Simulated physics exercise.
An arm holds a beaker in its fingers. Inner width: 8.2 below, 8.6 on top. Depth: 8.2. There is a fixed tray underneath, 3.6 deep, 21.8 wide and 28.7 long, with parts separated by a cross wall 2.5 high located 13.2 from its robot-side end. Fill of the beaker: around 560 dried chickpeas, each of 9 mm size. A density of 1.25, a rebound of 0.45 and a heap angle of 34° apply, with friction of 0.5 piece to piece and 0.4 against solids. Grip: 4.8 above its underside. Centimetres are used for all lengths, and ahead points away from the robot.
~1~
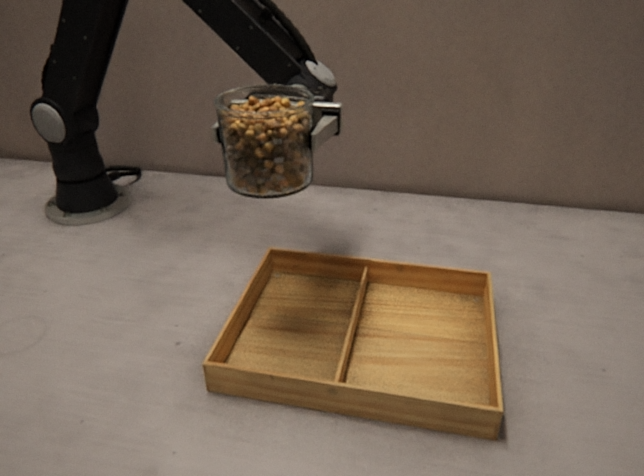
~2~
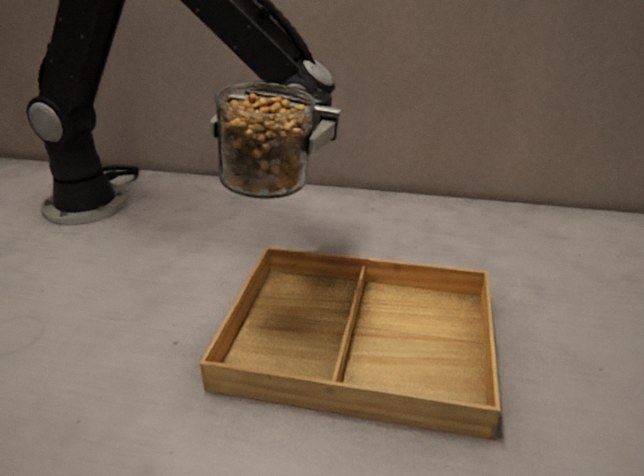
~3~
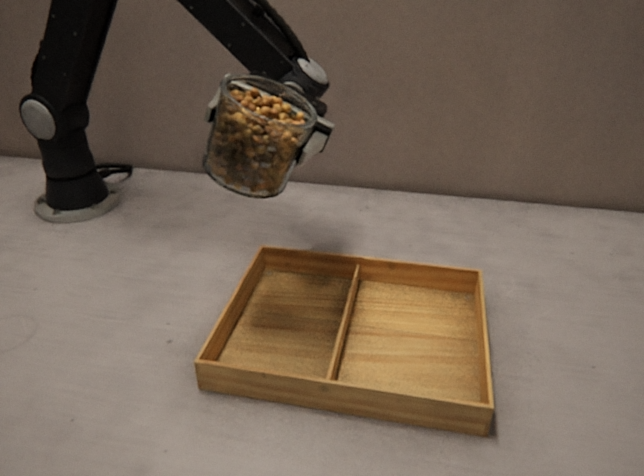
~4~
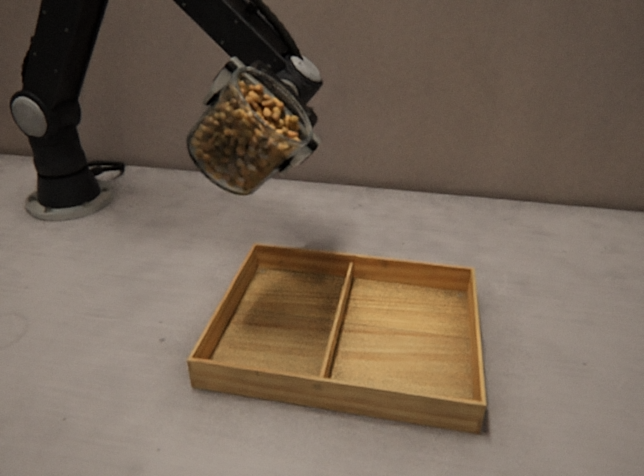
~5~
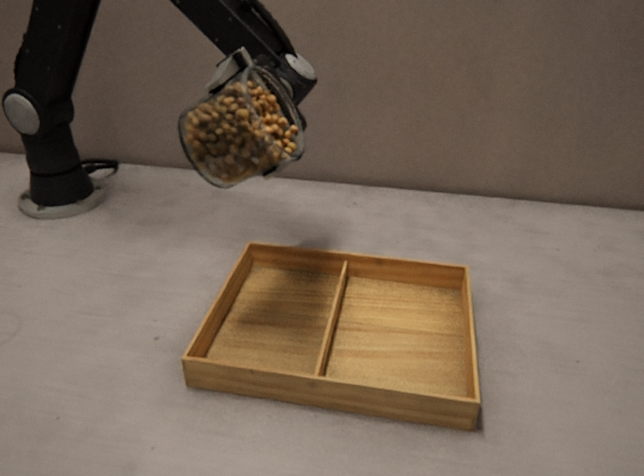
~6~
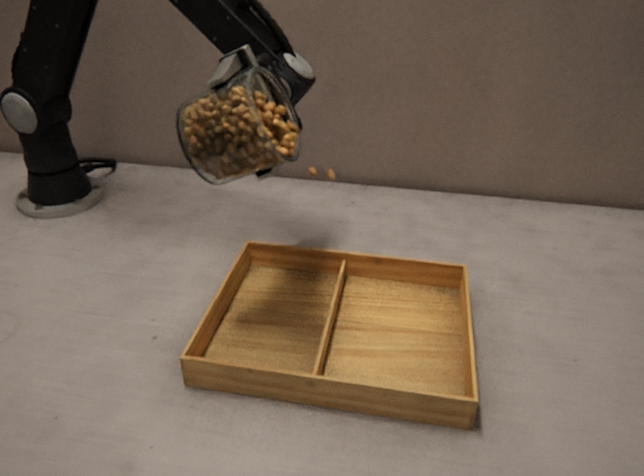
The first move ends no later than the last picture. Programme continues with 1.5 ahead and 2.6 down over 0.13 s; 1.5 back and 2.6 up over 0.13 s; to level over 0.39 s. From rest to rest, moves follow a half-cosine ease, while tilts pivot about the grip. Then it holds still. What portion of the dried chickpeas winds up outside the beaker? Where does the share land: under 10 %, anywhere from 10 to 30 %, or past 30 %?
It lands under 10 %.
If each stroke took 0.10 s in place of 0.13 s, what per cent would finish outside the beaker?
In that case about 5 in a hundred.
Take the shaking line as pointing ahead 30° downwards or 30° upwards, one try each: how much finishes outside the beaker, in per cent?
You'd get about 10 per cent with the first setting and about 20 per cent with the second.
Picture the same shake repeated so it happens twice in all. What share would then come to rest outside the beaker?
Expected share: About 5 %.
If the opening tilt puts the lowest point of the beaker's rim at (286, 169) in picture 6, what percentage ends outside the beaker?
Around 35 in a hundred.
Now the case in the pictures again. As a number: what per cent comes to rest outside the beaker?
I'd guess near 5 per cent.
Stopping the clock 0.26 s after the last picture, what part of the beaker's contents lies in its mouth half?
Around 45 per cent of it.
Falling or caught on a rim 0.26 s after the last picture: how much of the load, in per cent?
I'd put it near 2 per cent.
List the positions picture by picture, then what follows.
The first picture shows beaker middle at (267, 142), level; upper third of the load around (266, 121), from x 225 to 305, top at y 100; 559 in the beaker.
The second picture shows beaker middle at (264, 141), tilted 6° forward; upper third of the load around (263, 121), from x 225 to 305, top at y 100.
The third picture shows beaker middle at (257, 139), tilted 22° forward; upper third of the load around (253, 118), from x 210 to 300, top at y 95.
The fourth picture shows beaker middle at (248, 135), tilted 43° forward; upper third of the load around (243, 115), from x 195 to 295, top at y 85.
The fifth picture shows beaker middle at (241, 132), tilted 59° forward; upper third of the load around (237, 111), from x 190 to 295, top at y 85.
The sixth picture shows beaker middle at (239, 130), tilted 65° forward; upper third of the load around (234, 112), from x 185 to 330, top at y 90; 557 in the beaker, 2 in flight or on a rim.
Then, 0.26 s later, tilted 65° forward, highest piece 27 above the table; 539 in the beaker, 8 in the far-side part, 12 in flight or on a rim.
Then, 0.52 s later, tilted 16° forward, highest piece 28 above the table; 534 in the beaker, 22 in the far-side part, 2 in the robot-side part, 1 in flight or on a rim.
Then, 0.85 s later, level, highest piece 28 above the table; 534 in the beaker, 24 in the far-side part, 1 in the robot-side part.
Then, 1.90 s later, level, highest piece 28 above the table; 534 in the beaker, 24 in the far-side part, 1 in the robot-side part.
At rest, 534 in the beaker, 24 in the far-side part, 1 in the robot-side part. That is 4 % outside the beaker.
